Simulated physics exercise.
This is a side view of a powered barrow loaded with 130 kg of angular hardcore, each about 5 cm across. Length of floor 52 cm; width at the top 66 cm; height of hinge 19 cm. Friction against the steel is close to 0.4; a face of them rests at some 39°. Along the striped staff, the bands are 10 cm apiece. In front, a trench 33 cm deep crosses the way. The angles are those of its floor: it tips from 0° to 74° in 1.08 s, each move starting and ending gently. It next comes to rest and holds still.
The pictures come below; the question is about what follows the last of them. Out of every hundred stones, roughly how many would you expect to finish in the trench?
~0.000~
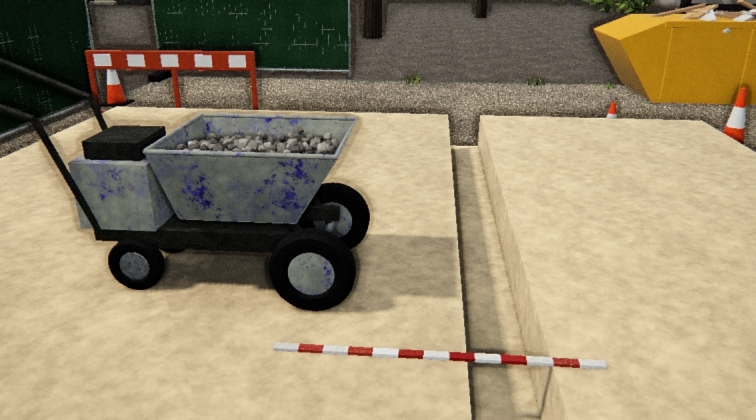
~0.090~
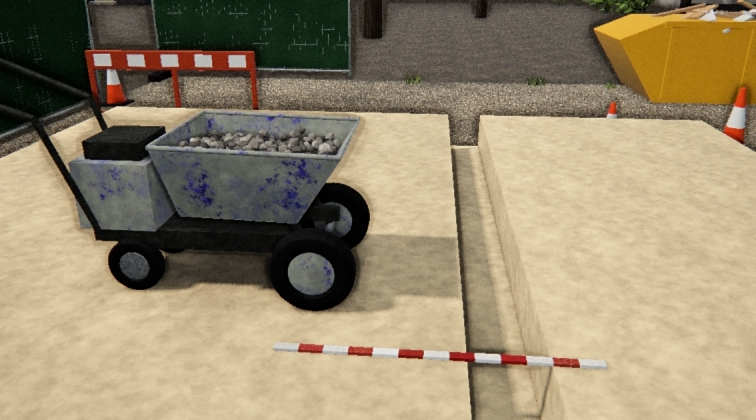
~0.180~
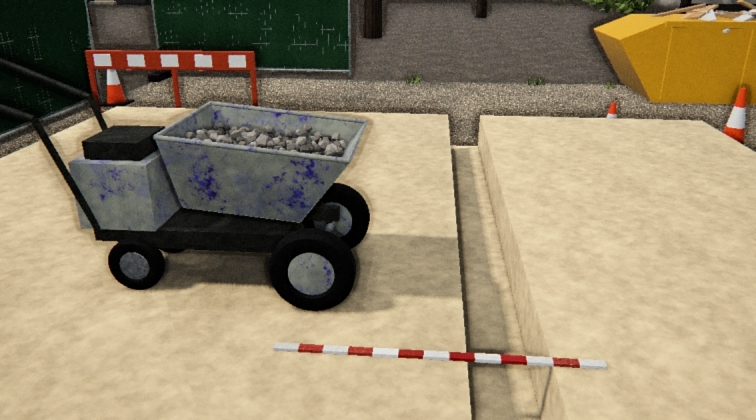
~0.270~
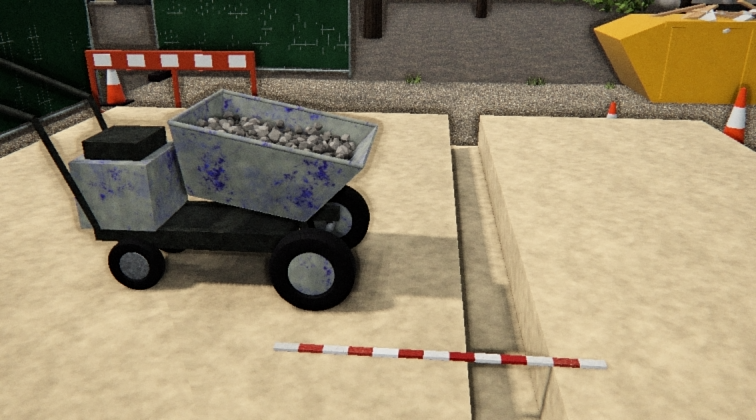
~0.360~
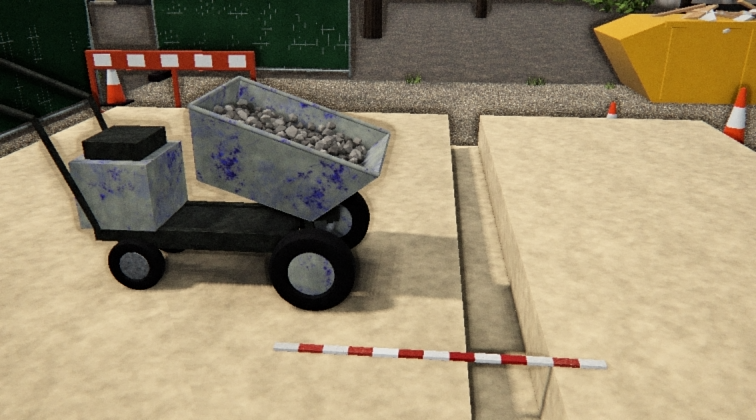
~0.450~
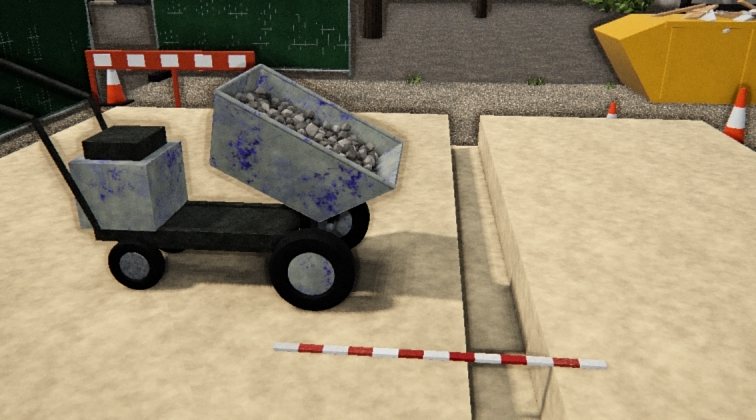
Close to 71 in every hundred.
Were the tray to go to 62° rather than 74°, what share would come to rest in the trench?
In that case around 25 percent.
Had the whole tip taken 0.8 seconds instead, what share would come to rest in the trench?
I'd put it at roughly 75 per cent.
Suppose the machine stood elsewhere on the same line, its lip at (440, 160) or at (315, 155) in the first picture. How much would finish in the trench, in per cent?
About 25 per cent from the first spot, about 50 from the second.
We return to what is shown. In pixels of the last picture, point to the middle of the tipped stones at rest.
I'd point to around (488, 327).
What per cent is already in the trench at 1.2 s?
At that moment: Approx. 20 %.
After 0.8 s the floor is at 62°; 100 % in the tray; the foremost stones are at (422, 213).
After 1.2 s the floor is at 74°; 76 % in the tray, 5 % short of the trench, 19 % in the trench; the foremost stones are at (520, 334).
After 1.5 s the floor is at 74°; 48 % in the tray, 5 % short of the trench, 47 % in the trench; the foremost stones are at (530, 318).
After 3.5 s the floor is at 74°; 21 % in the tray, 8 % short of the trench, 71 % in the trench; the foremost stones are at (540, 325).
